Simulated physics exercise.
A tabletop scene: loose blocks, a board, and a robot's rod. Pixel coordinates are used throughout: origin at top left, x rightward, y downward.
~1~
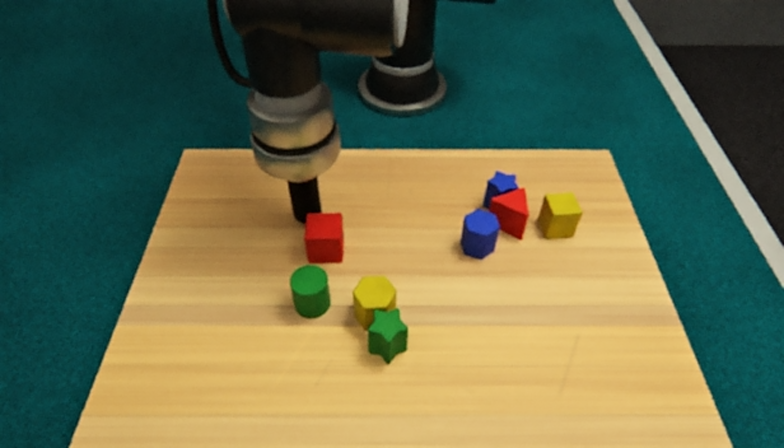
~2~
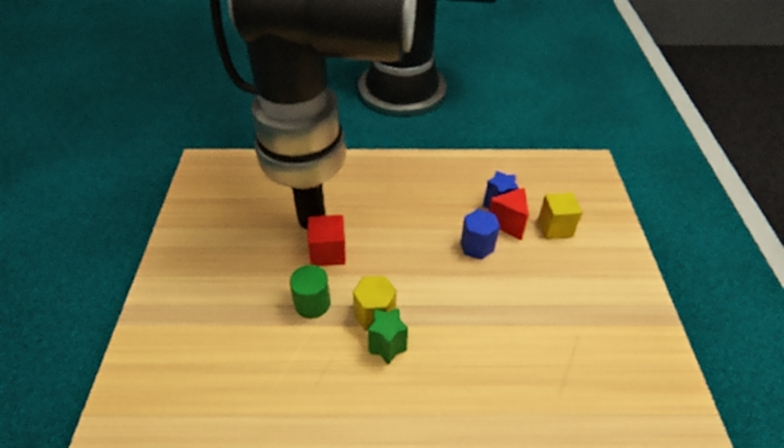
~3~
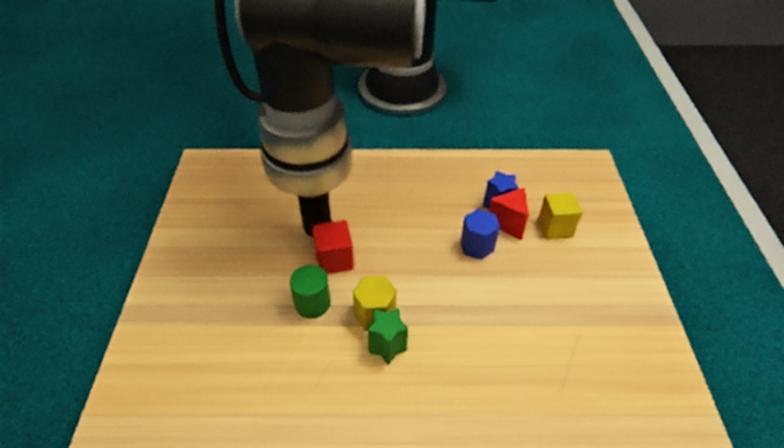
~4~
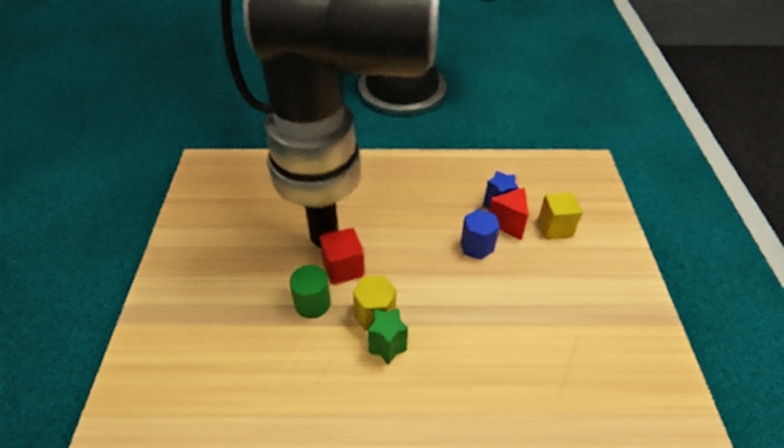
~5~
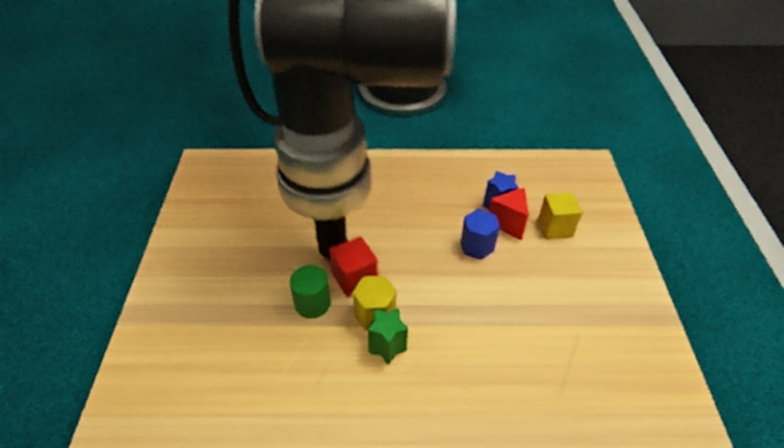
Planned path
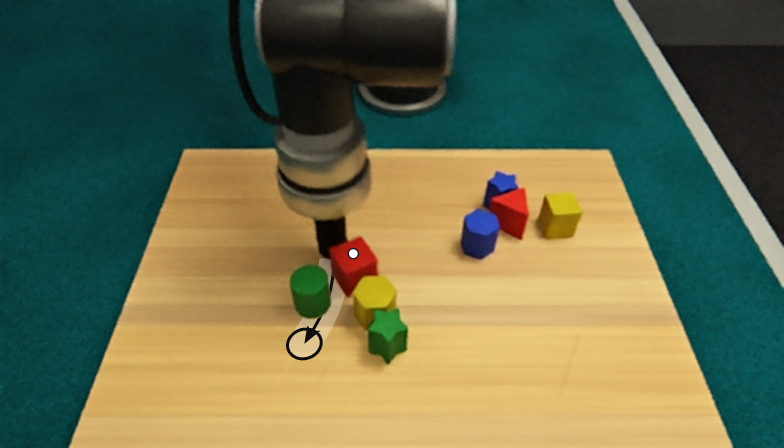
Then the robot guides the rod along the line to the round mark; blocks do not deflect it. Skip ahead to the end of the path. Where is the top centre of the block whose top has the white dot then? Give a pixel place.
The middle of its top is at (362, 271).
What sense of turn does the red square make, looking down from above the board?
From overhead, the rotation is counterclockwise.
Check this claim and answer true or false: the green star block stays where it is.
False.
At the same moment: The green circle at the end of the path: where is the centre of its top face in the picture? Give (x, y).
Its top centre is at about (260, 327).
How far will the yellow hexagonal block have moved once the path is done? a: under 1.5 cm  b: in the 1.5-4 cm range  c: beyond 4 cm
Correct choice: B.
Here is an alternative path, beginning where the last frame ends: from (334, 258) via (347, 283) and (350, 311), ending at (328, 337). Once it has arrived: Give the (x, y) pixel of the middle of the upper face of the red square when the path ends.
The middle of its upper face will lie at (387, 286).
The drawn path runs from (334, 258) by way of (331, 285) and (322, 314) to (304, 344); the dot is on the red square.
The first path, step by step. One third of the way, rod (330, 277); green circle (305, 285); red square (362, 270), turned 50° anticlockwise; yellow hexagonal block (389, 301), turned 20° clockwise; green star block (392, 332).
Two thirds of the way, rod (320, 306); green circle (285, 309); red square (362, 271), turned 55° anticlockwise; yellow hexagonal block (390, 301), turned 20° clockwise; green star block (392, 332).
At the end, rod (303, 335); green circle (260, 327); red square (362, 271), turned 55° anticlockwise; yellow hexagonal block (390, 301), turned 20° clockwise; green star block (392, 332).
